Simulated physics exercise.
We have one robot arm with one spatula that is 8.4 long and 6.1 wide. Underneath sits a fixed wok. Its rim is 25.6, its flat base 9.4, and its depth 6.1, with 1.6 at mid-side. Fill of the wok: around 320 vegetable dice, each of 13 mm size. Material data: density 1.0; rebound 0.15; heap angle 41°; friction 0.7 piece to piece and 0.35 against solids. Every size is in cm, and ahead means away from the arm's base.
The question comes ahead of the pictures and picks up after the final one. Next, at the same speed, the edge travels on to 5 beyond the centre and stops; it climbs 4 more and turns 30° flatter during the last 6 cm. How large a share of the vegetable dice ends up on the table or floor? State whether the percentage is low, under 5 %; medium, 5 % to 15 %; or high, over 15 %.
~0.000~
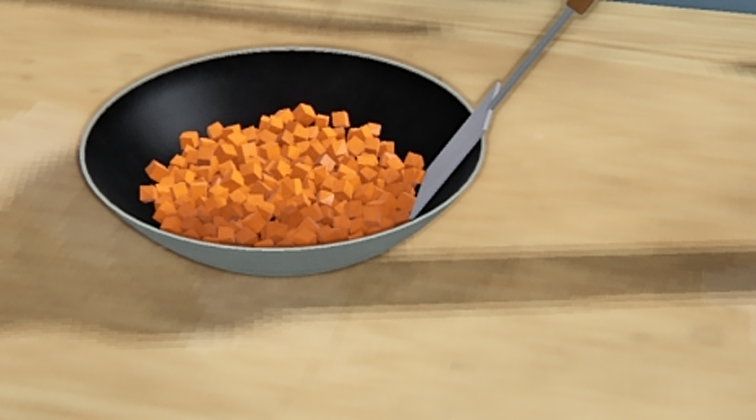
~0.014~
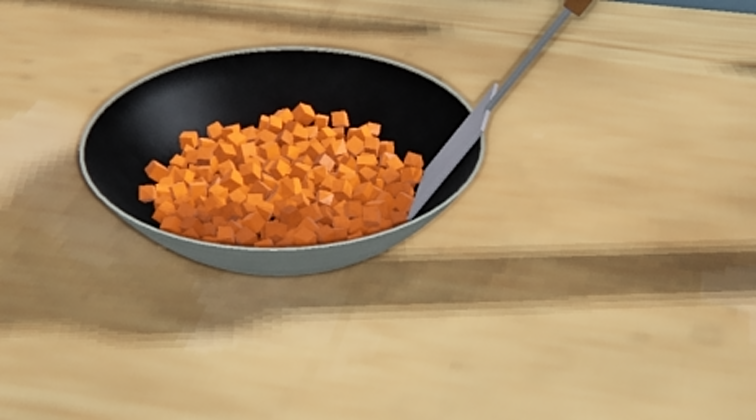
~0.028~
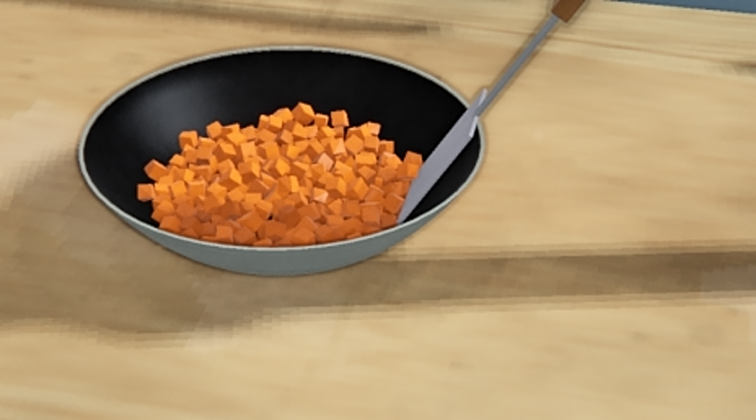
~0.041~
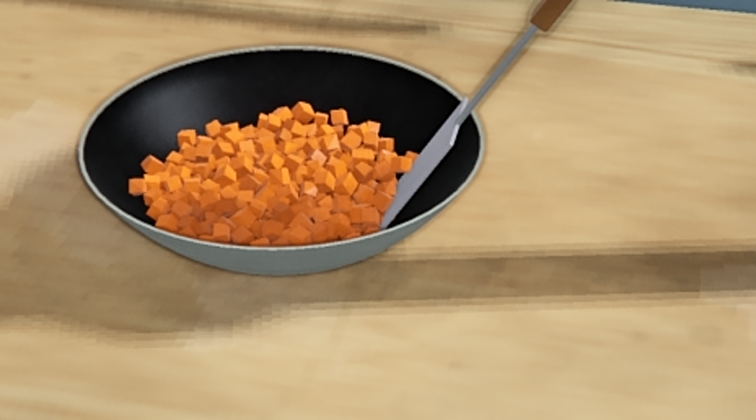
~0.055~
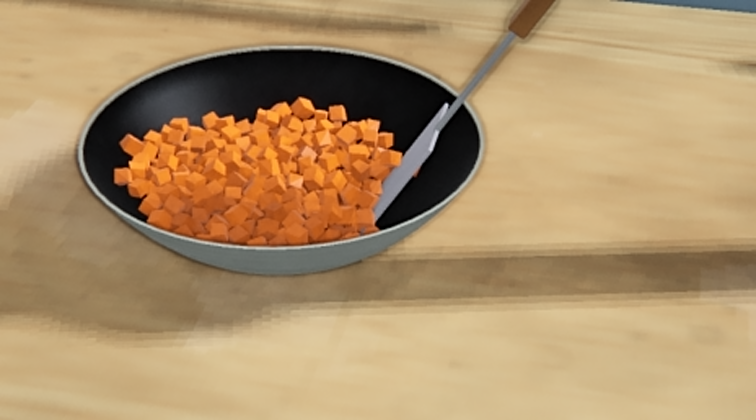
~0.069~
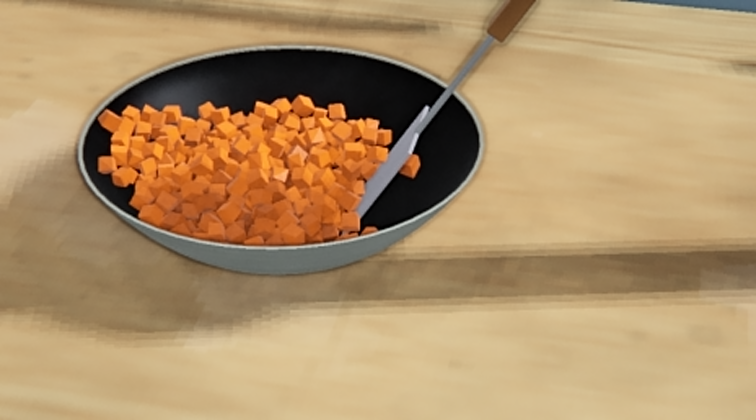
The percentage is medium.
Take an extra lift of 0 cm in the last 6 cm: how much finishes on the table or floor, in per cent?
15 %.
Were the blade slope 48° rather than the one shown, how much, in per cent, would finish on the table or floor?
That would leave close to 15 per cent on the table or floor.
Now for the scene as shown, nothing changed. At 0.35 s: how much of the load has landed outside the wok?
Around 10 %.
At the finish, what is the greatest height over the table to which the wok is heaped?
7.5 cm.
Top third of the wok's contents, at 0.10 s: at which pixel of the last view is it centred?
(179, 156).
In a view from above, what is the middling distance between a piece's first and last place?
Somewhere around 6 centimetres, I'd say.
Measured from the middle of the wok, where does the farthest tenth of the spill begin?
I'd estimate close to 35 centimetres.
After 0.10 s, sloping 57°, highest piece 10 above the table; 312 in the wok, 4 on the blade or in flight.
After 0.14 s, sloping 45°, highest piece 12 above the table; 302 in the wok, 14 on the blade or in flight.
After 0.35 s, sloping 28°, highest piece 7 above the table; 286 in the wok, 29 on the table or floor, 1 on the blade or in flight.
After 1.40 s, sloping 28°, highest piece 7 above the table; 285 in the wok, 31 on the table or floor.
In the end, 285 in the wok, 31 on the table or floor. That is 10 % on the table or floor.
